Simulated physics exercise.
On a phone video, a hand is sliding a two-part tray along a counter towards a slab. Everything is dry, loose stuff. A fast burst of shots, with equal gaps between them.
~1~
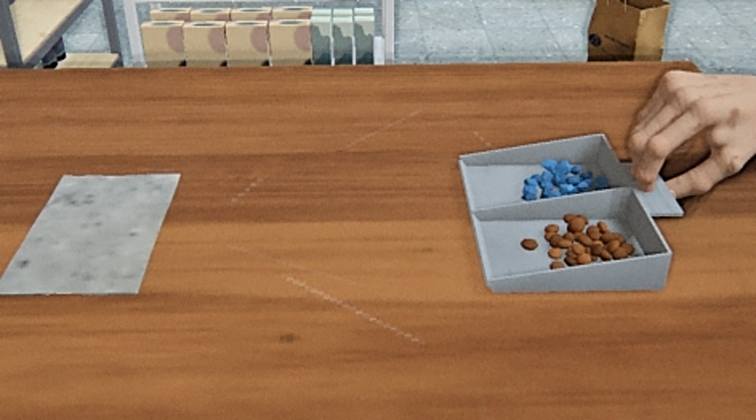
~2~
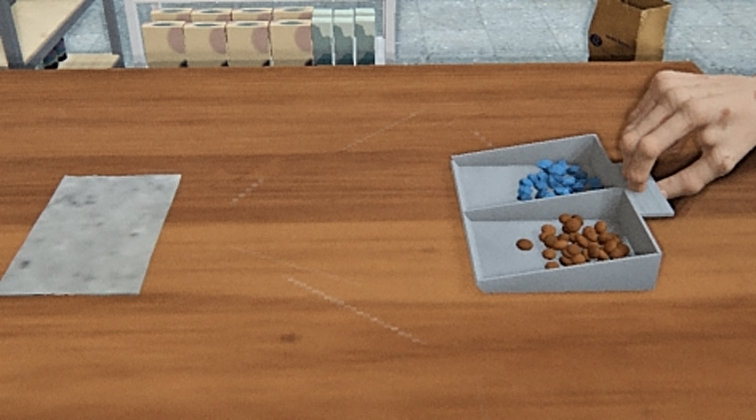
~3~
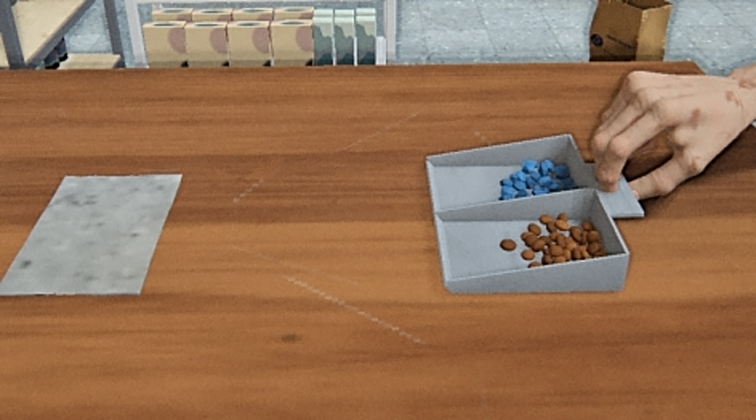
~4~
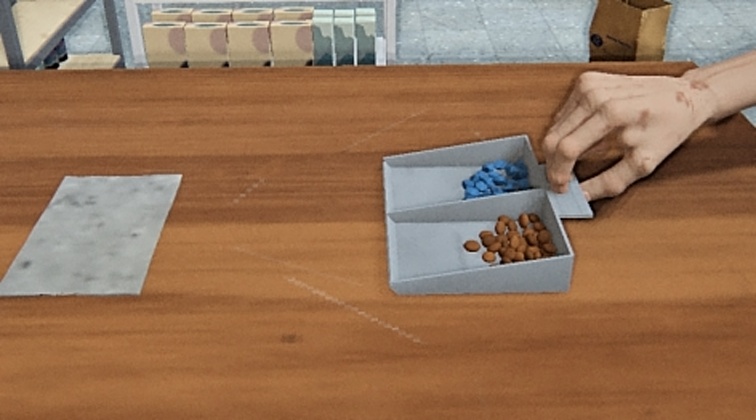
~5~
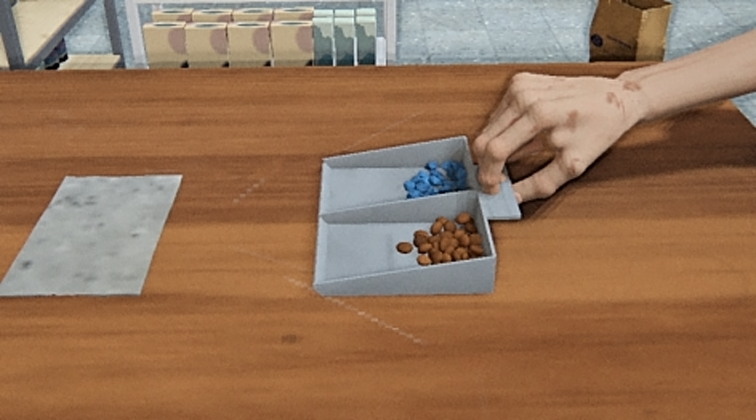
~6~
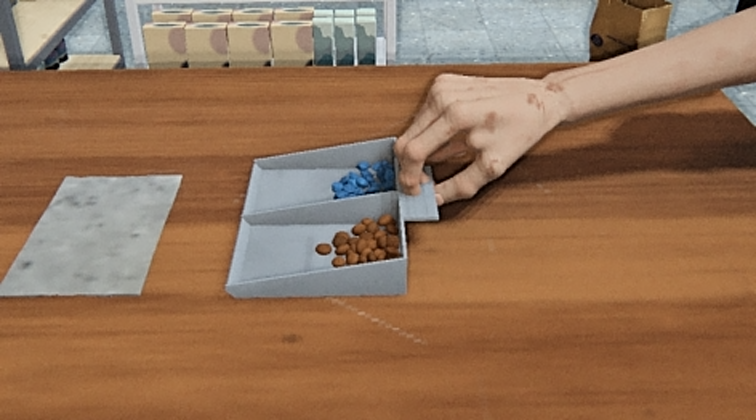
On a wooden counter, a hand slides a two-part tray of blue and brown bits left.
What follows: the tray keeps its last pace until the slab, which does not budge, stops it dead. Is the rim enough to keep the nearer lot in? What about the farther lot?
As it turns out, the nearer lot partly goes over the rim, the farther lot partly goes over the rim.
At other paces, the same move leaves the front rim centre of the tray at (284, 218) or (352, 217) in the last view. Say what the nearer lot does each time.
Partly escapes, then is contained.
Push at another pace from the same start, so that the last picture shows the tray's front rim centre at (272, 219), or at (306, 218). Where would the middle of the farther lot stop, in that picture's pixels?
Try 1 about (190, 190); try 2 about (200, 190).
Then, 0.04 s on from there, tray still sliding, front rim near (188, 220); nearer lot all inside; farther lot all inside.
Then, 0.17 s on from there, tray stopped at the slab; nearer lot near a quarter out of the tray; farther lot near a quarter out of the tray.
Then, 0.38 s on from there, tray stopped at the slab; nearer lot near half out of the tray; farther lot near half out of the tray.
In the end, tray stopped at the slab; nearer lot near half out of the tray; farther lot near half out of the tray.
